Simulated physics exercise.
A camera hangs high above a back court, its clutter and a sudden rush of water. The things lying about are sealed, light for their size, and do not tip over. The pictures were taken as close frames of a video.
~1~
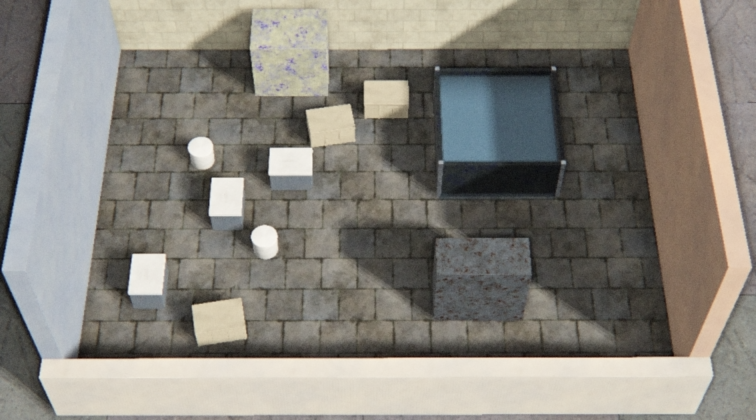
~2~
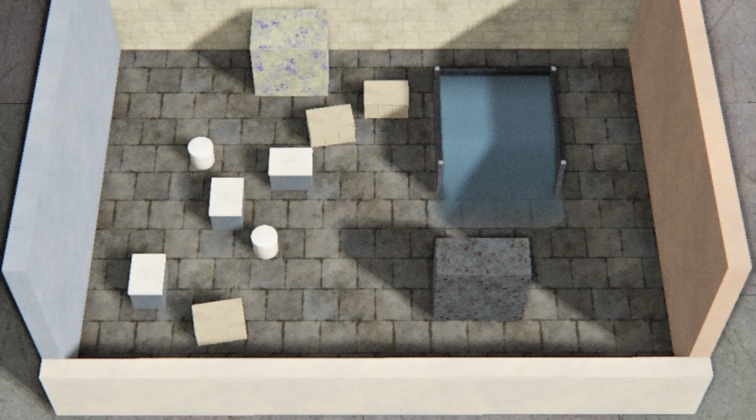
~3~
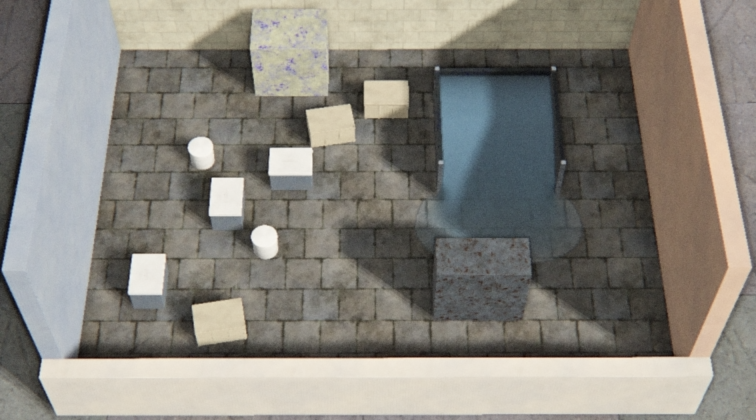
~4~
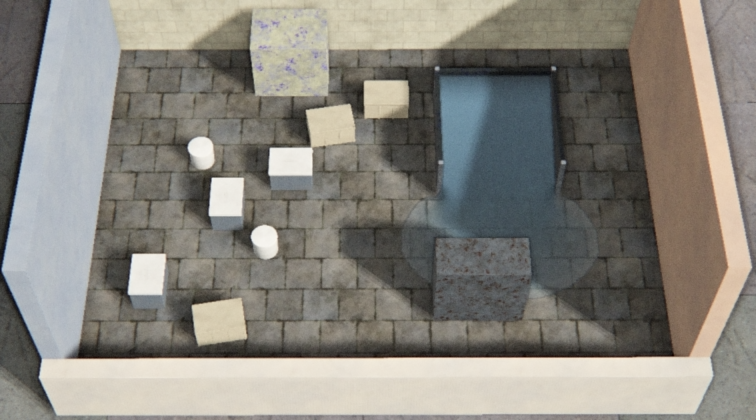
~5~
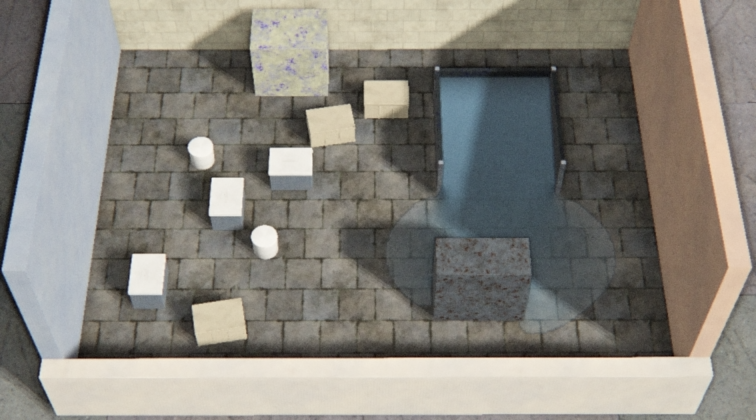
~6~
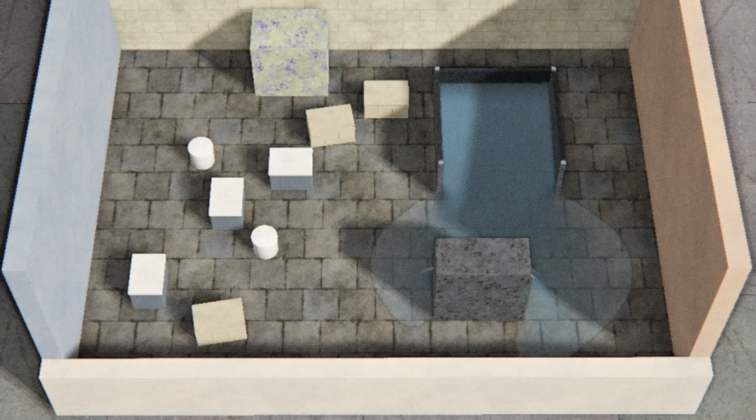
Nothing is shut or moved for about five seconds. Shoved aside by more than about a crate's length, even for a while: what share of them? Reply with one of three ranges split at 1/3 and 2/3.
1/3 to 2/3.
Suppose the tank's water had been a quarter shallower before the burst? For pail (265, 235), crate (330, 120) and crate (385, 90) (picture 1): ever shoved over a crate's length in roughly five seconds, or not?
First one cleared the mark, second one missed the mark, third one missed the mark.
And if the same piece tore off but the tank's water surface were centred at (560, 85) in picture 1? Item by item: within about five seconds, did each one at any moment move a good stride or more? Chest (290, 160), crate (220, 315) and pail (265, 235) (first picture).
Result per object - stayed close, went far, went far.
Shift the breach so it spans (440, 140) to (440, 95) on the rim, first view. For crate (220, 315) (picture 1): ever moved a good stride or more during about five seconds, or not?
Recorded result: Full stretch not covered.
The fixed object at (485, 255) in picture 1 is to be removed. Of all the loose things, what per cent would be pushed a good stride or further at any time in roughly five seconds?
Something like 20 per cent of them.
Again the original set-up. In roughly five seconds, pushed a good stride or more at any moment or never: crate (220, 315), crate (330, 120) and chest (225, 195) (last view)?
Taking them as listed, the first cleared the mark, the next remained nearby, and the last cleared the mark.
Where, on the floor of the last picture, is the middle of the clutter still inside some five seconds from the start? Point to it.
(221, 187).
A moment on, 0 of 8 are well off their spots; 0 afloat.
Next, 0 of 8 are well off their spots; 0 afloat.
Later, 4 of 8 are well off their spots; 2 afloat.
In the end, 4 of 8 are well off their spots, and 4 have been at some point; 4 afloat.
